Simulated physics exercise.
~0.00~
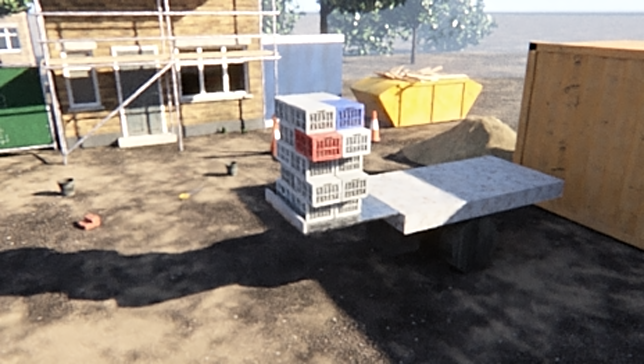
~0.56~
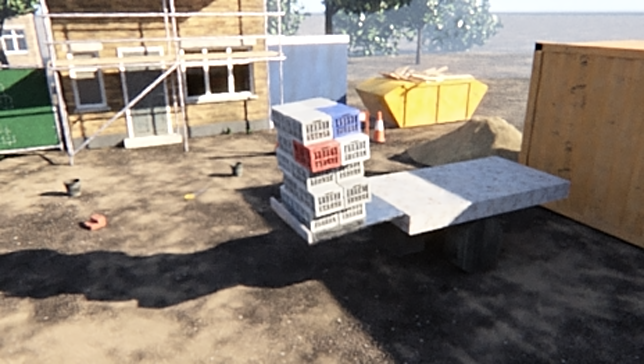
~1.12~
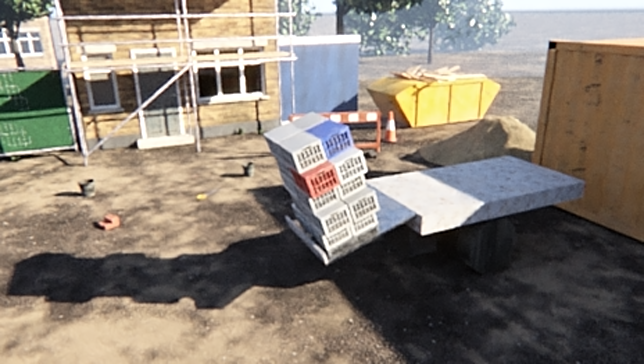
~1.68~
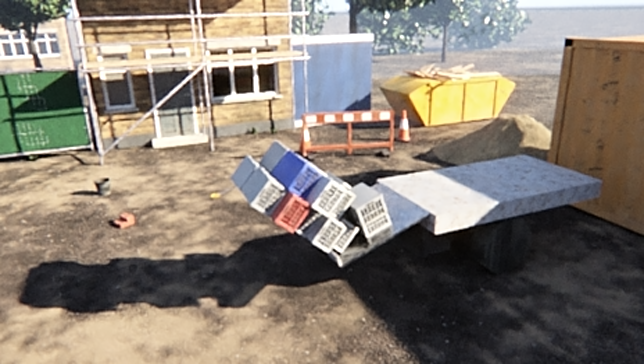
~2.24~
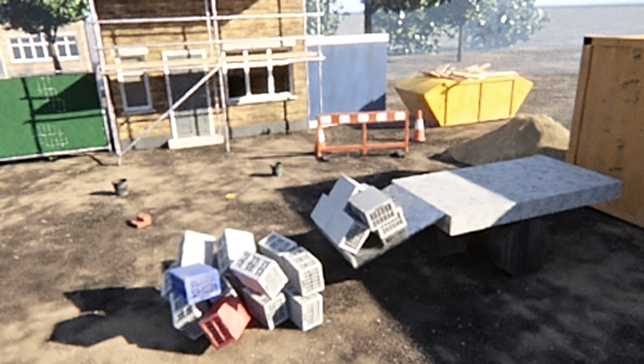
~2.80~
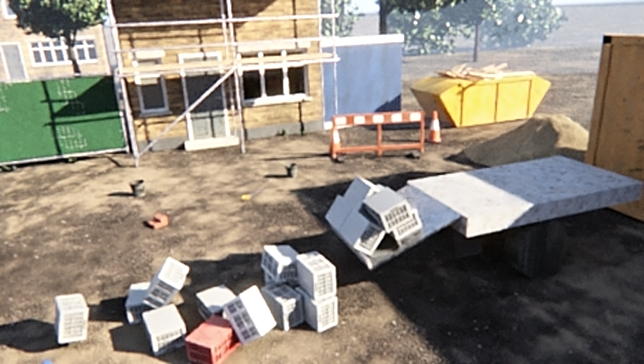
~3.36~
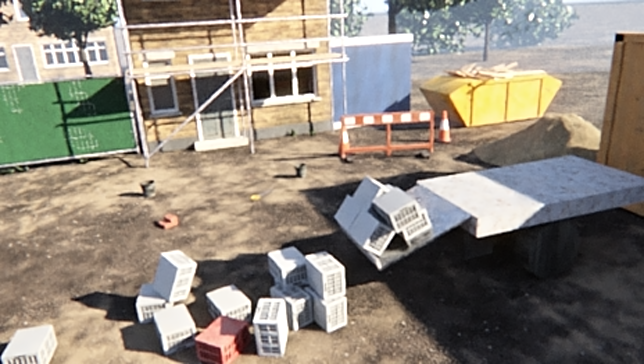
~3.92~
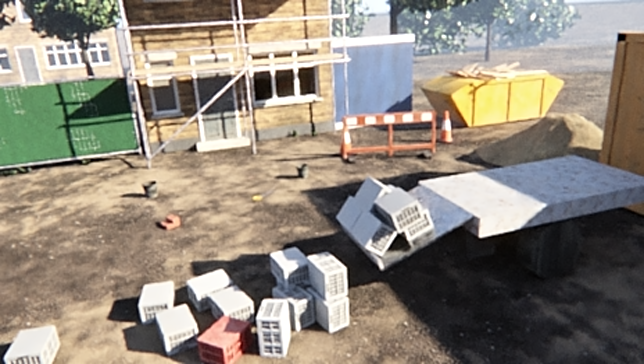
In this clip, a stack of pale crates, with one red and one blue, stands on a platform's end flap as it dips, then leans left and topples onto the dirt, where most crates lie scattered, the red one among them, while a few remain on the sloping flap.
